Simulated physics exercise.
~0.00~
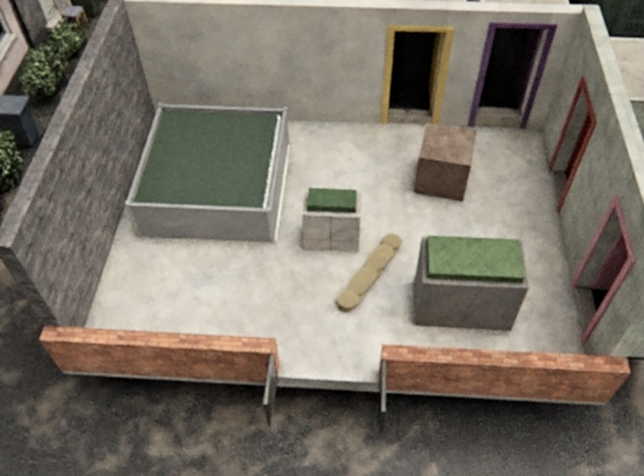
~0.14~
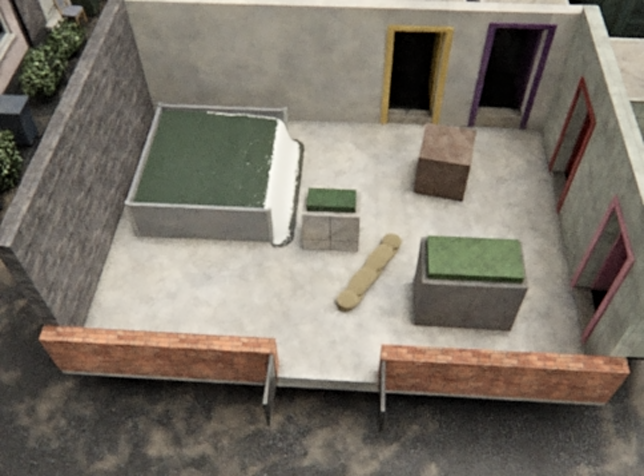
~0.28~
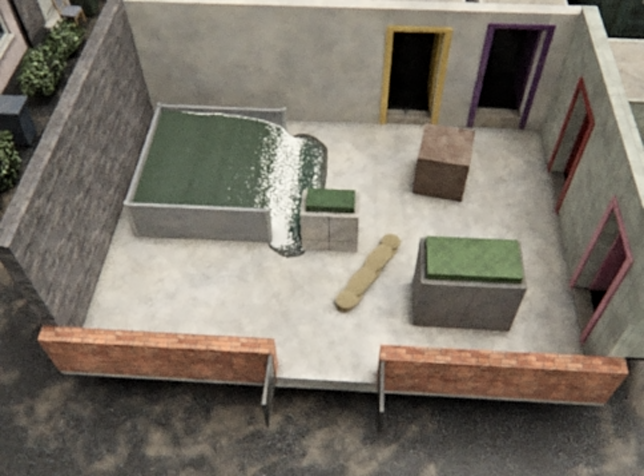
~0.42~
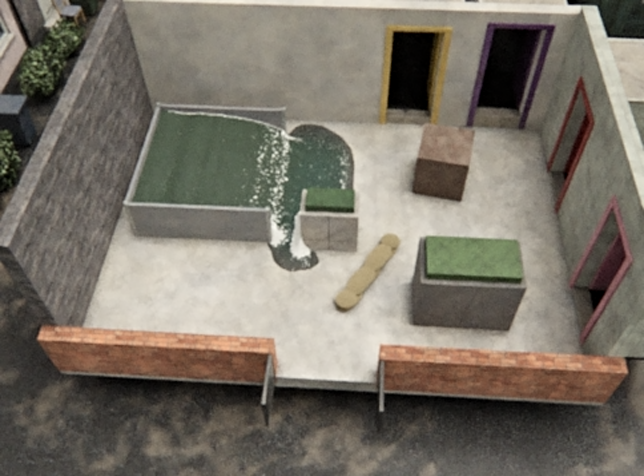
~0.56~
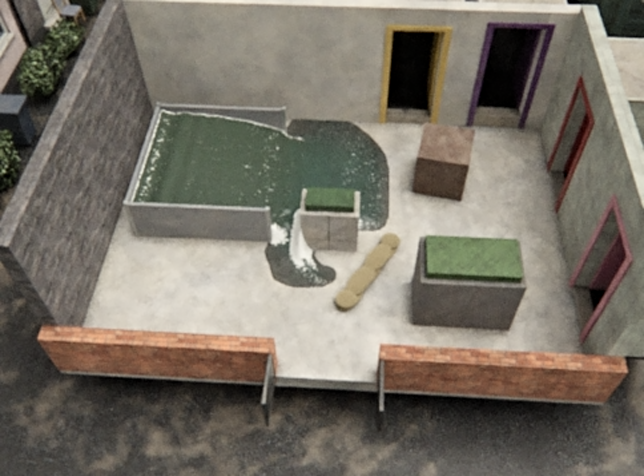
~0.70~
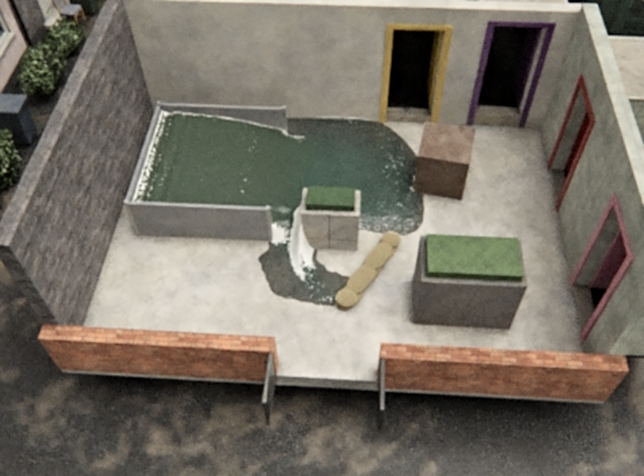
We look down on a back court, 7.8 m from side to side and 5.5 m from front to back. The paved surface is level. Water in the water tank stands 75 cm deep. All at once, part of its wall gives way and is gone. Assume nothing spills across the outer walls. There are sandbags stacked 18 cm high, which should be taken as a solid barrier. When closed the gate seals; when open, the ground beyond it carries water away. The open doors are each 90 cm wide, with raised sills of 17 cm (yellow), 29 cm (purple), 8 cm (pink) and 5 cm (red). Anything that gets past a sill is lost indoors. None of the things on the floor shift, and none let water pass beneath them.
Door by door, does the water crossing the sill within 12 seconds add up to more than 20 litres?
In the end yellow door: The total grows larger than the cap, purple door: The total remains smaller than the cap, pink door: The total grows larger than the cap, red door: The total grows larger than the cap.
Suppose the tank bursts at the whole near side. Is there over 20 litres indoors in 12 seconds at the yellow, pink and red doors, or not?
Outcomes - yellow: Not exceeded, pink: Exceeded, red: Exceeded.
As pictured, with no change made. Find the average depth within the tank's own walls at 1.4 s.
It averages close to 40 centimetres.
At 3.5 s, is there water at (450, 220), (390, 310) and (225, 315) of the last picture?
Point 1: Reached; point 2: Unreached; point 3: Reached.
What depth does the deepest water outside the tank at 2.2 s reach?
Depth: Approx. 44 cm.
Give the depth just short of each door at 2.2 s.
Measured in centimetres, the yellow door gives 39, the purple door 14, the pink door 9 and the red door 10.
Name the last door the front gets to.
The pink door.
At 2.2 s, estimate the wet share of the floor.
Some 60 per cent of the floor is wet.
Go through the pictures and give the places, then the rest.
The first picture shows the water tank at (212, 157) is whole and still, 75 cm deep.
In the second picture, water pours out at (278, 180) and has run 1.3 m, to (275, 245); typically 10 cm deep outside, 75 cm at the water tank's back.
In the third picture, water pours out at (277, 181) and has run 1.5 m, to (298, 252); typically 15 cm deep outside, 75 cm at the water tank's back.
In the fourth picture, water pours out at (277, 182) and has run 1.8 m, to (310, 264); typically 14 cm deep outside, 75 cm at the water tank's back.
In the fifth picture, water pours out at (277, 182) and has run 2.3 m, to (323, 282); typically 11 cm deep outside, 70 cm at the water tank's back.
In the sixth picture, water pours out at (277, 181) and has run 2.7 m, to (415, 162); typically 9 cm deep outside, 62 cm at the water tank's back.
After 1.4 s water covers 45 % of the floor and is deepest (51 cm) near (403, 176); yellow door 14 cm at the sill, 0 L in, purple door 6 cm at the sill, 0 L in, pink door not reached, red door not reached.
After 2.2 s water covers 60 % of the floor and is deepest (44 cm) near (430, 124); yellow door 39 cm at the sill, 37 L in, purple door 14 cm at the sill, 0 L in, pink door 9 cm at the sill, 0 L in, red door 10 cm at the sill, 7 L in.
After 3.5 s water covers 75 % of the floor and is deepest (32 cm) near (539, 128); yellow door 25 cm at the sill, 157 L in, purple door 16 cm at the sill, 0 L in, pink door 17 cm at the sill, 45 L in, red door 20 cm at the sill, 83 L in.
After 7.0 s water covers 95 % of the floor and is deepest (20 cm) near (575, 377); yellow door 8 cm at the sill, 173 L in, purple door 11 cm at the sill, 0 L in, pink door 12 cm at the sill, 136 L in, red door 12 cm at the sill, 198 L in.
After 12.0 s water covers 95 % of the floor and is deepest (14 cm) near (190, 115); yellow door 7 cm at the sill, 173 L in, purple door 8 cm at the sill, 0 L in, pink door 8 cm at the sill, 156 L in, red door 8 cm at the sill, 313 L in.
